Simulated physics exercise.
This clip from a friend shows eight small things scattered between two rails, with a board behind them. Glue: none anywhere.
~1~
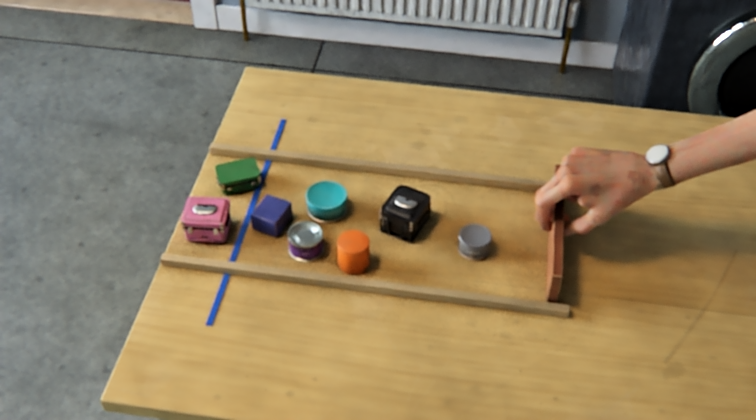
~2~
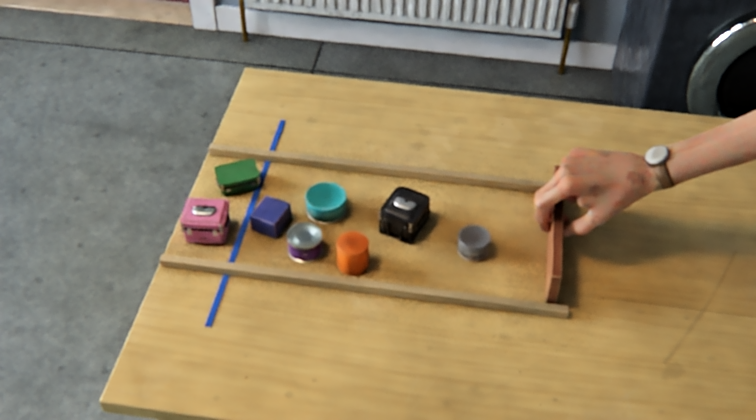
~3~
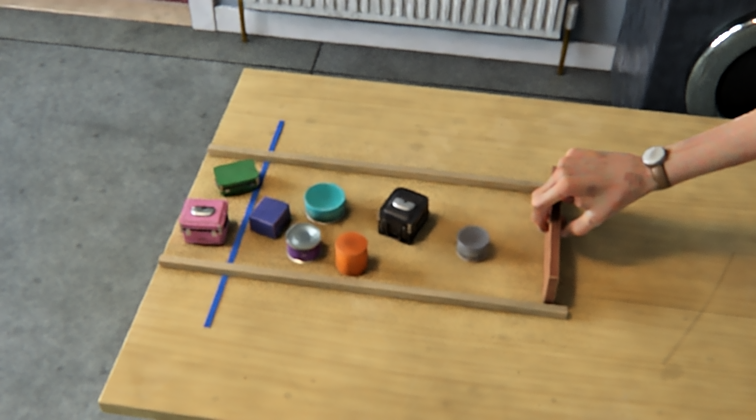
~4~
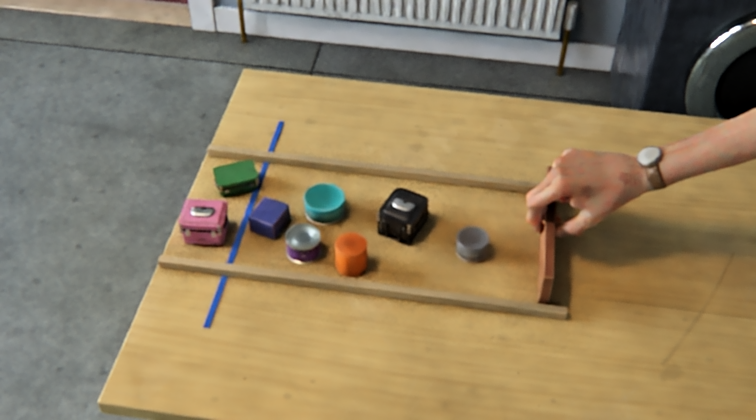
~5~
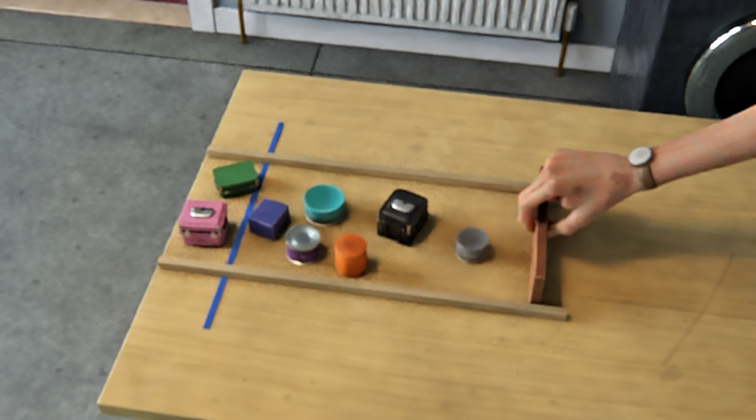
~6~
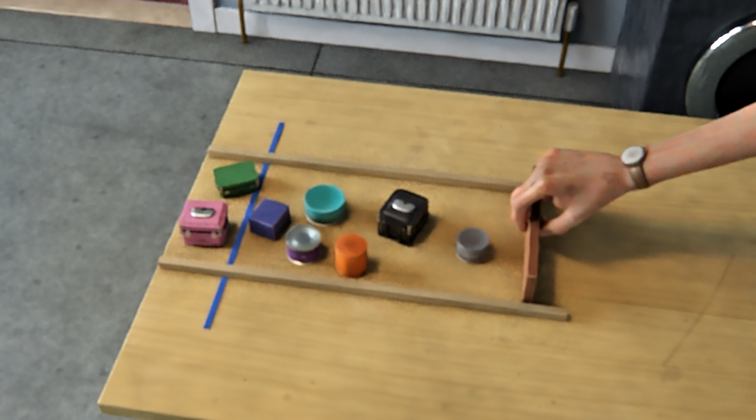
On a wooden table, a hand slid a reddish-brown board a short way left between two rails, toward eight small scattered objects, which stayed where they were without the board touching them.
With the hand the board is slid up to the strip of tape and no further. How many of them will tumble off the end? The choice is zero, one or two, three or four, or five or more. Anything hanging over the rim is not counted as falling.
Once the push stops, one or two will be gone from the table.
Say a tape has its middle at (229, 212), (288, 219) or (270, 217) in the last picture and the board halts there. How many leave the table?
In order, the counts are 3, 0 and 0.
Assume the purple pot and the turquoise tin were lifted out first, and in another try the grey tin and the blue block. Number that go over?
1, then 1.
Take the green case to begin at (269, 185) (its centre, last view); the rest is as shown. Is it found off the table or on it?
The answer: It keeps its place.
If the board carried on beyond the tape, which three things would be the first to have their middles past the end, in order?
Order: Pink case, then green case, then turquoise tin.
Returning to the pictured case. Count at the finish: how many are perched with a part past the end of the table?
It comes to 1.
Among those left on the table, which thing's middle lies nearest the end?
That's the turquoise tin, it ends up nearest.
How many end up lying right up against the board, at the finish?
3 in contact.
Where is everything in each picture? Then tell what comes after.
Pink case (207, 220); green case (238, 177); blue block (272, 216); board (556, 232); tape (250, 211), in the first frame.
Green case (238, 178); purple pot (305, 243), in the second frame.
Blue block (270, 217); board (552, 234), in the third frame.
Pink case (205, 222); turquoise tin (325, 204), in the fourth frame.
Green case (236, 180); grey tin (472, 246), in the fifth frame.
Pink case (205, 223); green case (236, 181); blue block (270, 219); board (532, 233); tape (248, 214), in the sixth frame.
Early on, none off yet; pink case at rest near (205, 223); green case at rest near (236, 181); blue block at rest near (270, 219).
A while later, none off yet; pink case travelled a little near (187, 224); green case travelled about its own width near (215, 169); blue block travelled about its own width near (230, 214).
Finally, the number that fall off is one or two; lost, green case and pink case.
